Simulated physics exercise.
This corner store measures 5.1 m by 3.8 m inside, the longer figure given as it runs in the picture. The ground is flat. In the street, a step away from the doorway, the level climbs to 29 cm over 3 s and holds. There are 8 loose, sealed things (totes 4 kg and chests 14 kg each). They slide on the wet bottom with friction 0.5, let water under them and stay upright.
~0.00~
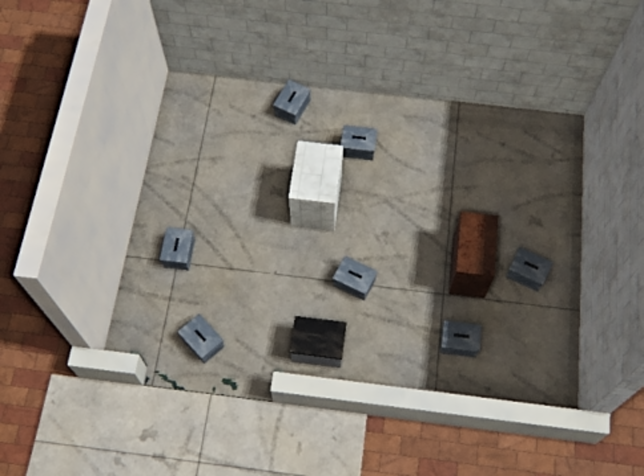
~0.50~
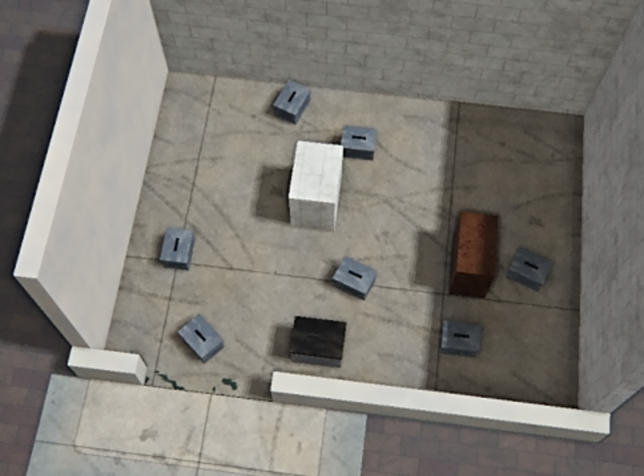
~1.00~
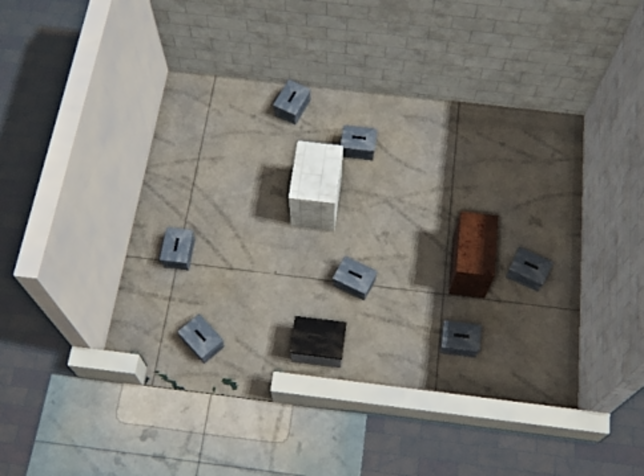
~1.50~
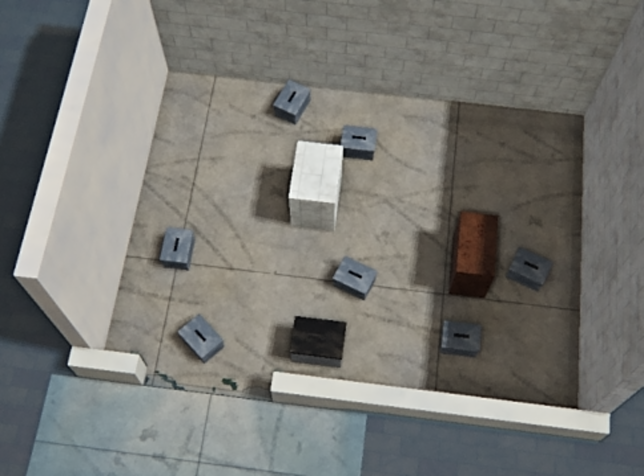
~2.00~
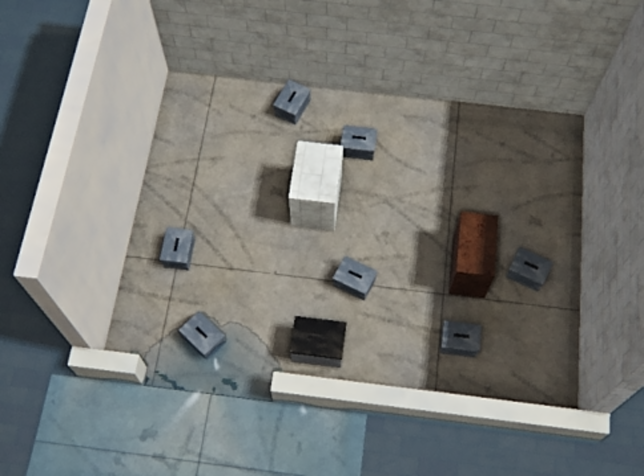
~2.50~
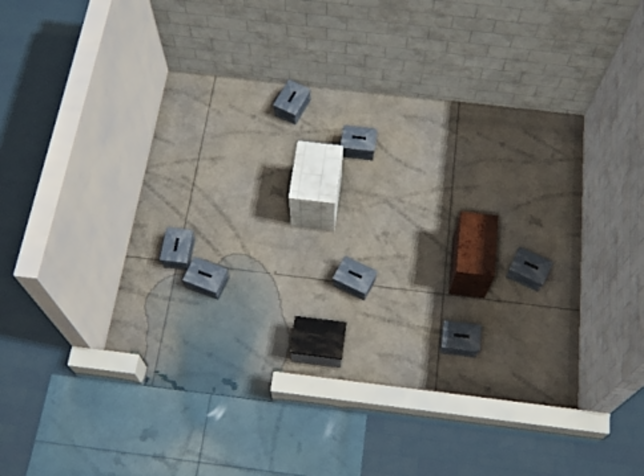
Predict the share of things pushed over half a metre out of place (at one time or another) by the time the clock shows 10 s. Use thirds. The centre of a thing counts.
Share: Two thirds or above.
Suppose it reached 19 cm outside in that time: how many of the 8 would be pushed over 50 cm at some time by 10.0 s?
Then 4.
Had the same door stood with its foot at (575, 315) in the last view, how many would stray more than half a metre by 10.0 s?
In that case 8 of them.
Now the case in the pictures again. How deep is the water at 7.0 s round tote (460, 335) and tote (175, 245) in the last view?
Roughly 2 and 20 cm.
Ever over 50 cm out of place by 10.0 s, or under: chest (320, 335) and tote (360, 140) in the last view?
In turn: Under, past it.
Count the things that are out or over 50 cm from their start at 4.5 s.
2 of them.
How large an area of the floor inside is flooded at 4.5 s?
Roughly 11.0 m2.
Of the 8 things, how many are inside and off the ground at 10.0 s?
At that moment 7.
After 3.5 s 2 of 8 are over 50 cm from their spots; 0 afloat.
After 4.5 s 2 of 8 are over 50 cm from their spots; 3 afloat.
After 7.0 s 5 of 8 are over 50 cm from their spots; 4 afloat.
After 10.0 s 6 of 8 are over 50 cm from their spots, and 7 have been at some point; 7 afloat.
